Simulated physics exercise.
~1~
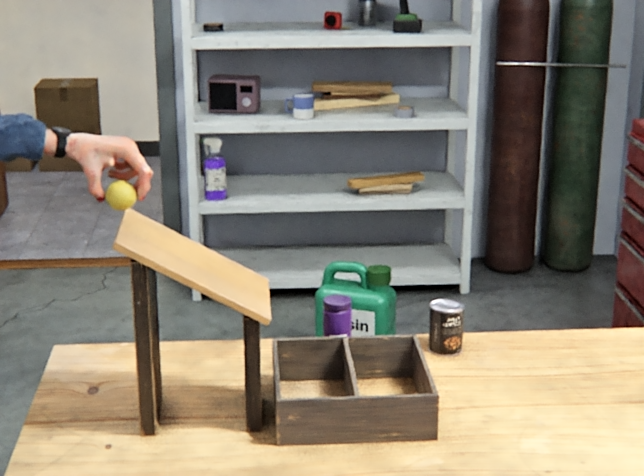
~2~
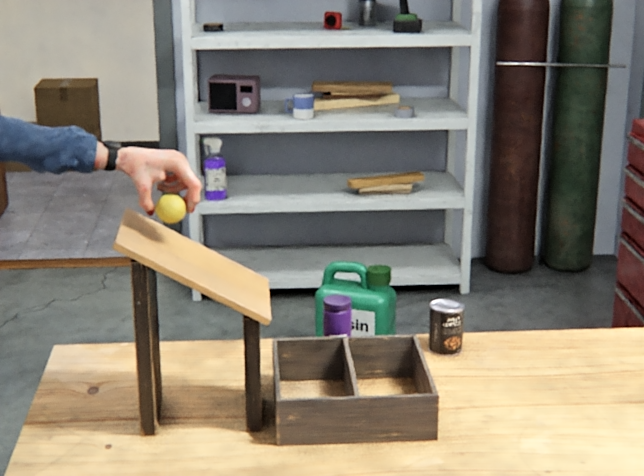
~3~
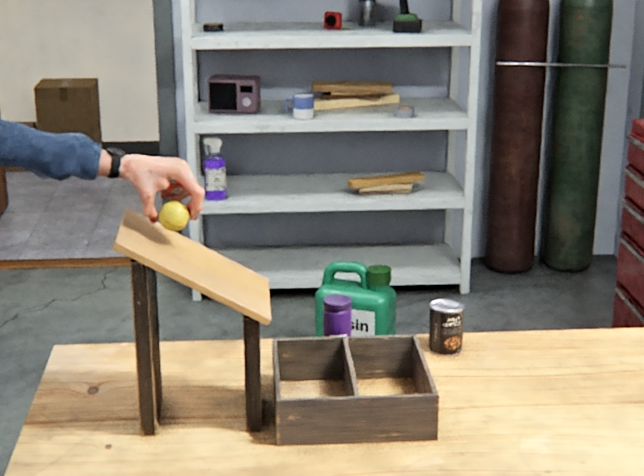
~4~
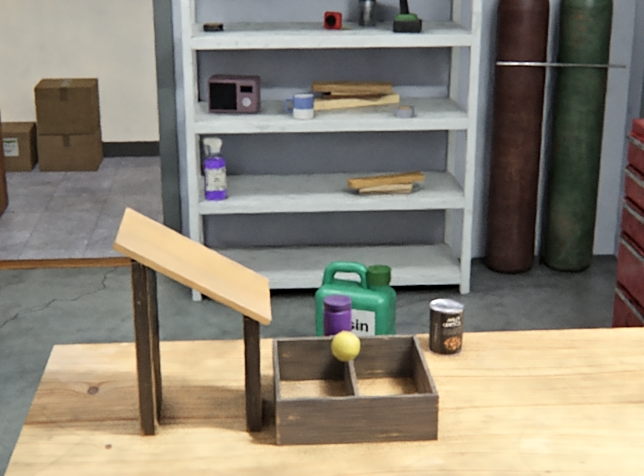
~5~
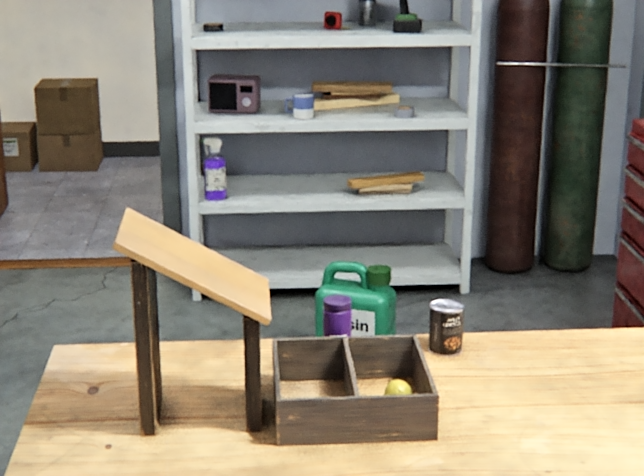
In a workshop, a hand holds a yellow lemon over the raised end of a sloping board on a wooden table, then lets go and withdraws; the lemon travels right to the divider of a two-bay tray and ends in the farther bay, while the purple jar and black tin stay put.
